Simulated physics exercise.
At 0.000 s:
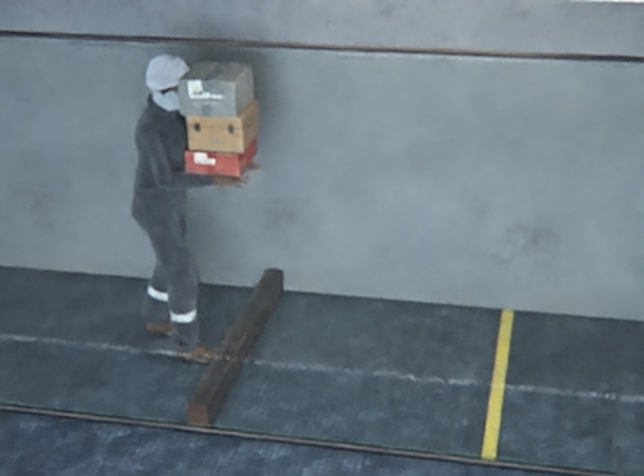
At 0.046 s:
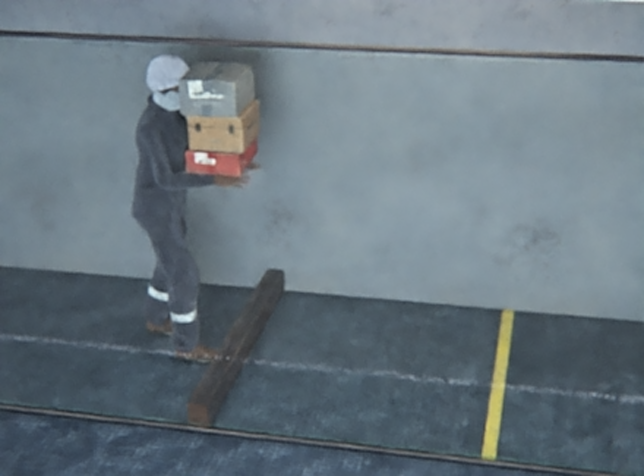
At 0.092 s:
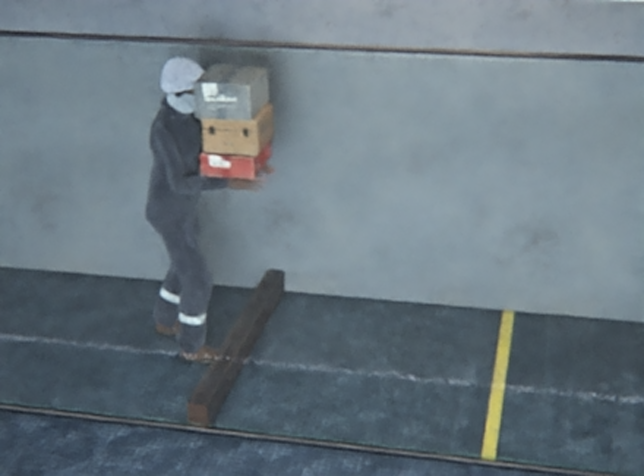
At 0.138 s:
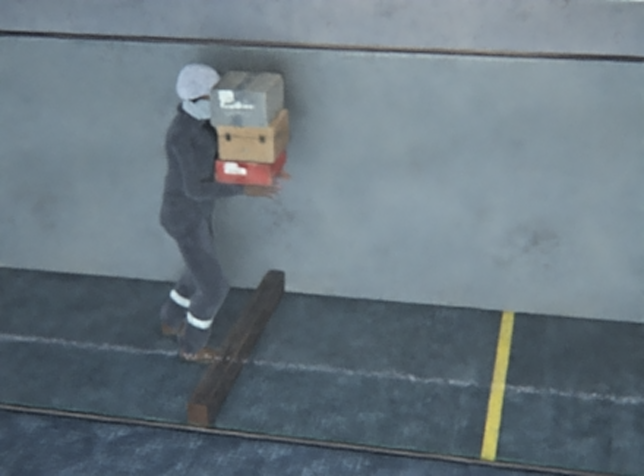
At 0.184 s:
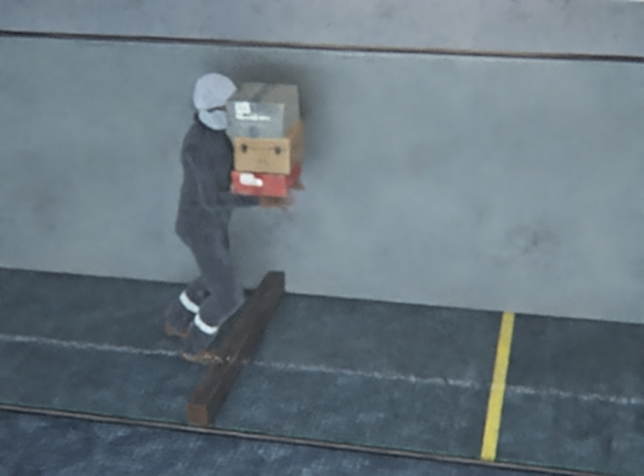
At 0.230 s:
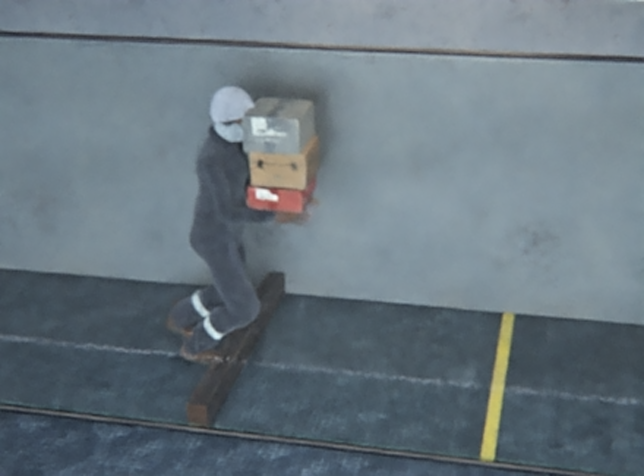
A masked worker in dark overalls, hugging three stacked boxes, stood still at first, then leaned to the right and sank lower as both knees bent, feet staying beside a wooden beam.
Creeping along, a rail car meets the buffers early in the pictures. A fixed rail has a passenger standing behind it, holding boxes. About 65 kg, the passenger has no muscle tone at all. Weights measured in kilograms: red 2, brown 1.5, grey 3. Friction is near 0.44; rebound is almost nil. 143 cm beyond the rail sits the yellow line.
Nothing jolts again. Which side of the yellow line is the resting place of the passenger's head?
Final spot: Nearer than the line.
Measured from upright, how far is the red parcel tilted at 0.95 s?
Roughly 0° from upright.
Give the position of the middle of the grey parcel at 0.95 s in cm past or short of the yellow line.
Past it by around 20 cm.
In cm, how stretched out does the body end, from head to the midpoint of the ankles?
I'd put it at roughly 80 centimetres.
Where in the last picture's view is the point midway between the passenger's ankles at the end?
Roughly at (333, 311).
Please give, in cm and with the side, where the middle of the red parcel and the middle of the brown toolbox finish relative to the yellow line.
Short side for both: Red parcel 60 cm, brown toolbox 10 cm.
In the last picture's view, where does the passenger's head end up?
End point: Roughly (477, 317) in the last view.
After 0.45 s the passenger's head is 93 cm short of the yellow line, near (320, 193) in the last picture's view; the grey parcel 71 cm short of the yellow line, tilted 20°.
After 0.65 s the passenger's head is 33 cm short of the yellow line, near (437, 292) in the last picture's view; the grey parcel 26 cm short of the yellow line, tilted 25°.
After 0.95 s the passenger's head is 9 cm short of the yellow line, near (485, 313) in the last picture's view.
Final state at 2.8 s, red parcel stops short of the yellow line; brown toolbox stops short of the yellow line; grey parcel crosses the yellow line; passenger's head stops short of the yellow line.
